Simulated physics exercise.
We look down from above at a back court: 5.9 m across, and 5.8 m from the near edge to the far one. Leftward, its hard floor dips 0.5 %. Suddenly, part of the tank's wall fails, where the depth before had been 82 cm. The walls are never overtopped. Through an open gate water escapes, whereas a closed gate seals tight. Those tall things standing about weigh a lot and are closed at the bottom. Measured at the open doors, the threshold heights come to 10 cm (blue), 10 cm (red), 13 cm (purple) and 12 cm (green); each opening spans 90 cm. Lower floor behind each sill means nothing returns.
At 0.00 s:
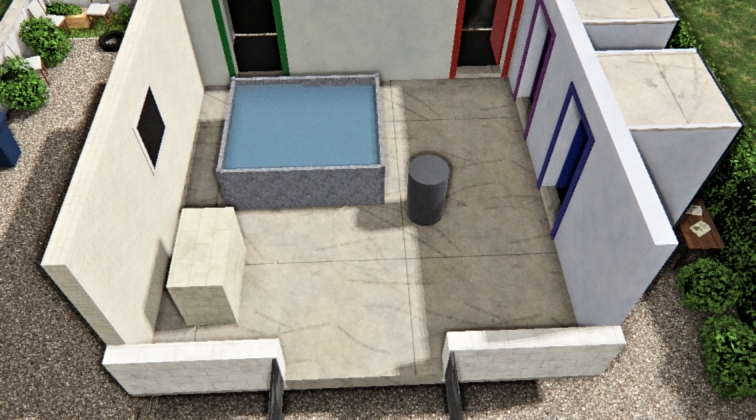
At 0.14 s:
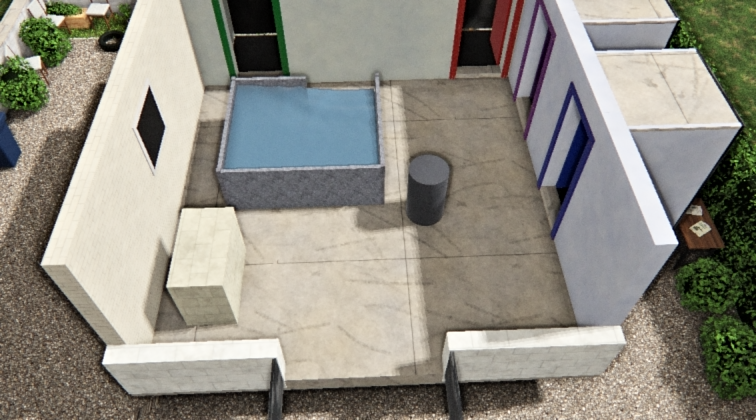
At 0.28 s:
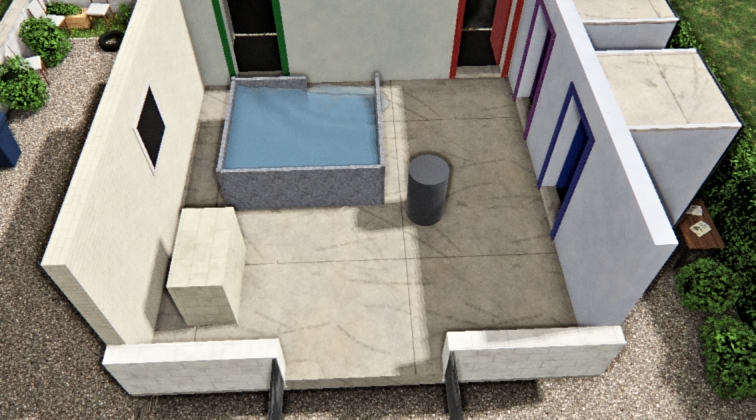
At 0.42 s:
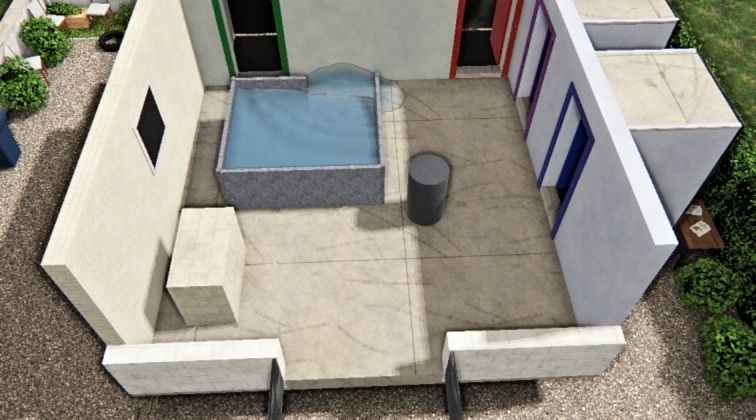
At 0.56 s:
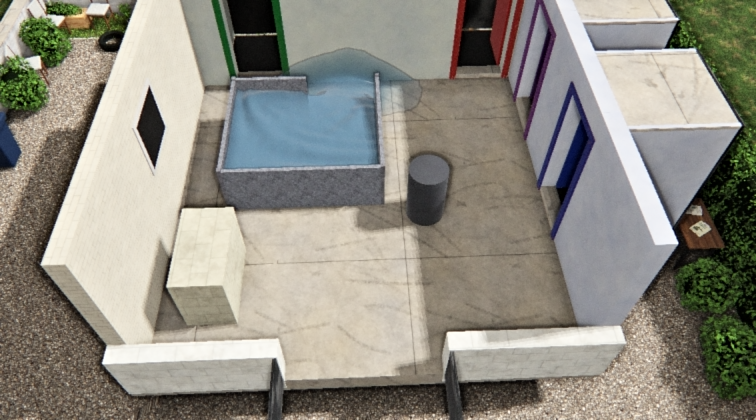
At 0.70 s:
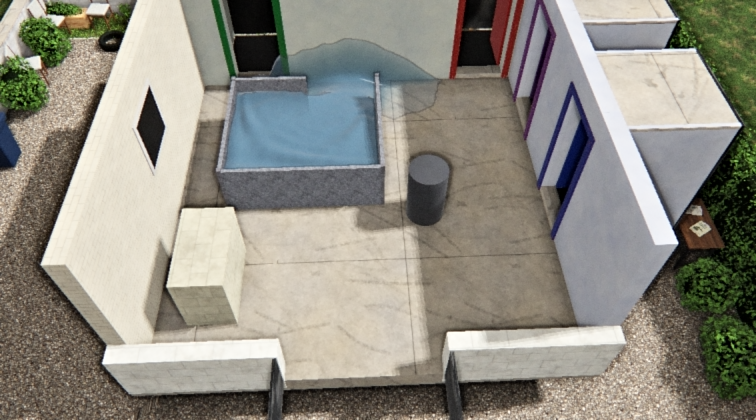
A walled back court with a pale, cracked hard floor is seen from high above its near edge, the view fixed throughout. A grey-walled tank of blue water stands at the back left, with a cream block nearer, a dark grey drum right of centre, and green, red, purple and blue doorways around. Part of the tank's far wall gives way, and water pours out behind it, spreading sideways along the back wall.
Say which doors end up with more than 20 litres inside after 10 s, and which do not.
Blue door: Within the allowance. Red door: Beyond the allowance. Purple door: Beyond the allowance. Green door: Beyond the allowance.
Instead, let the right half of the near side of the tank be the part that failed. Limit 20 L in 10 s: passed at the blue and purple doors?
Measured against that limit, blue comes out short of it and purple comes out short of it.
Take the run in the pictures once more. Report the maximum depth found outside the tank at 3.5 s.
Depth: Approx. 36 cm.
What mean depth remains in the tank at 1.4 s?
56 cm.
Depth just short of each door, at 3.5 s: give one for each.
Depth readings (cm): Blue = 9; red = 16; purple = 25; green = 19.
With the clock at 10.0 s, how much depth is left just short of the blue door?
The depth comes to around 7.5 centimetres.
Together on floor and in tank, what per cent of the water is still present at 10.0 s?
About 78 percent of the water remains.
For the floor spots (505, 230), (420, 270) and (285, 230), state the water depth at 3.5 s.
Reading - approx. 6 / 0 / 2 cm.
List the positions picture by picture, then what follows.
In the first picture, the tank at (304, 123) is whole and still, 82 cm deep.
In the second picture, water pours out on the tank's far side and has run 0.7 m, to a hidden place; typically 11 cm deep outside, 82 cm at the tank's back.
In the third picture, the front is at a hidden place, 1.0 m from the gap on the tank's far side; 1.1 m2 of floor is under water; 82 cm left at the back of the tank.
In the fourth picture, the front is at (392, 81), 1.3 m from the gap on the tank's far side; 1.8 m2 of floor is under water; 82 cm left at the back of the tank.
In the fifth picture, water pours out on the tank's far side and has run 1.7 m, to a hidden place; typically 16 cm deep outside, 76 cm at the tank's back.
In the sixth picture, the front is at a hidden place, 2.1 m from the gap on the tank's far side; 2.7 m2 of floor is under water; 69 cm left at the back of the tank.
After 1.4 s water covers 25 % of the floor and is deepest (66 cm) near (346, 87); blue door not reached, red door 10 cm at the sill, 0 L in, purple door 3 cm at the sill, 0 L in, green door 15 cm at the sill, 6 L in.
After 2.2 s water covers 35 % of the floor and is deepest (50 cm) near (337, 87); blue door 3 cm at the sill, 0 L in, red door 16 cm at the sill, 6 L in, purple door 31 cm at the sill, 60 L in, green door 15 cm at the sill, 11 L in.
After 3.5 s water covers 60 % of the floor and is deepest (36 cm) near (337, 87); blue door 9 cm at the sill, 0 L in, red door 16 cm at the sill, 53 L in, purple door 25 cm at the sill, 174 L in, green door 19 cm at the sill, 25 L in.
After 6.0 s water covers 90 % of the floor and is deepest (26 cm) near (150, 356); blue door 6 cm at the sill, 0 L in, red door 14 cm at the sill, 113 L in, purple door 16 cm at the sill, 240 L in, green door 14 cm at the sill, 58 L in.
After 10.0 s water covers 95 % of the floor and is deepest (16 cm) near (150, 356); blue door 7 cm at the sill, 0 L in, red door 13 cm at the sill, 143 L in, purple door 11 cm at the sill, 246 L in, green door 8 cm at the sill, 69 L in.
